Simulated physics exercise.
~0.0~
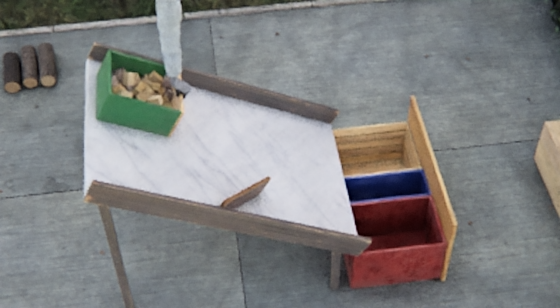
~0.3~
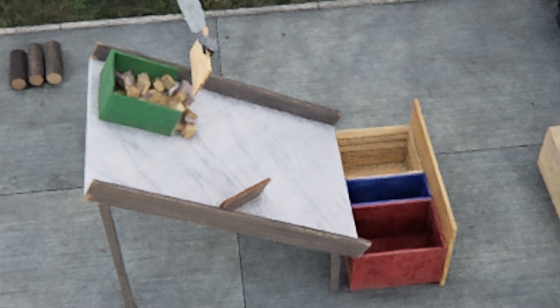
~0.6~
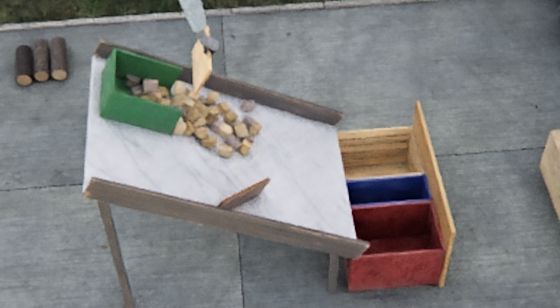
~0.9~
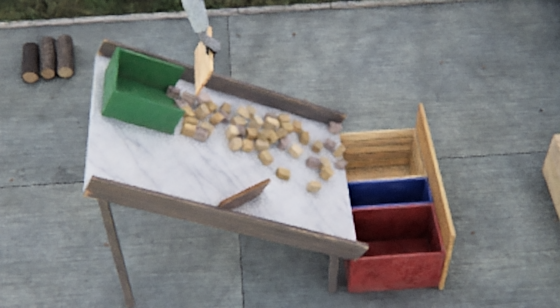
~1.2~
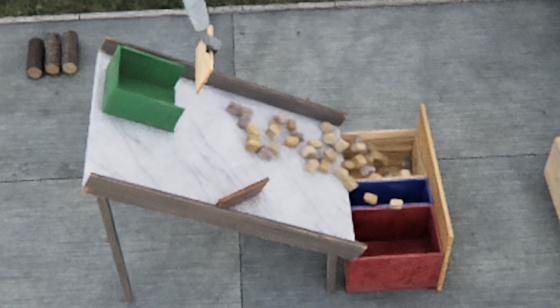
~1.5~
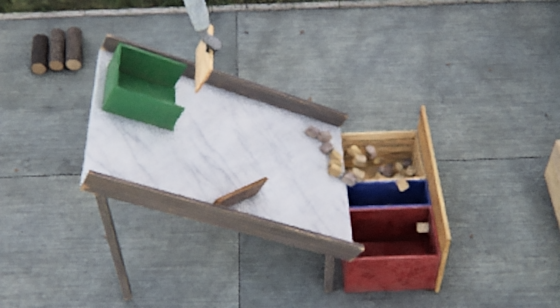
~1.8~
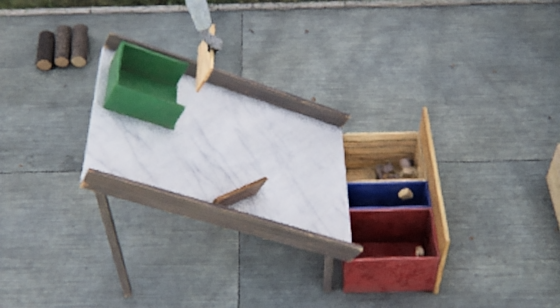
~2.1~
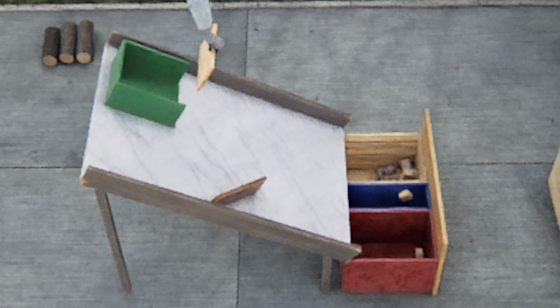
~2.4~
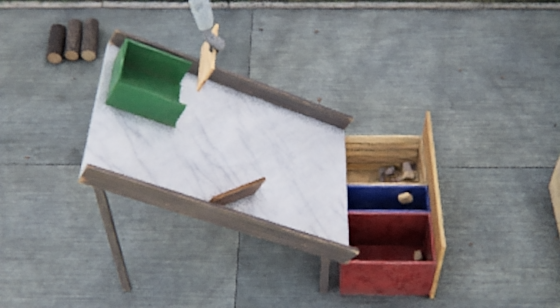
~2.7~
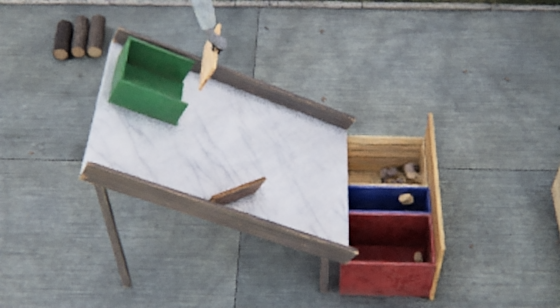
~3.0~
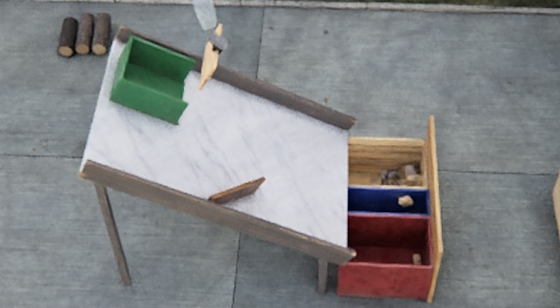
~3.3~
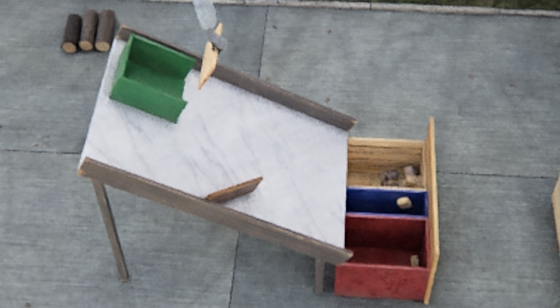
On a paved yard, wooden chunks spill from a green box down a sloping table into divided bins.
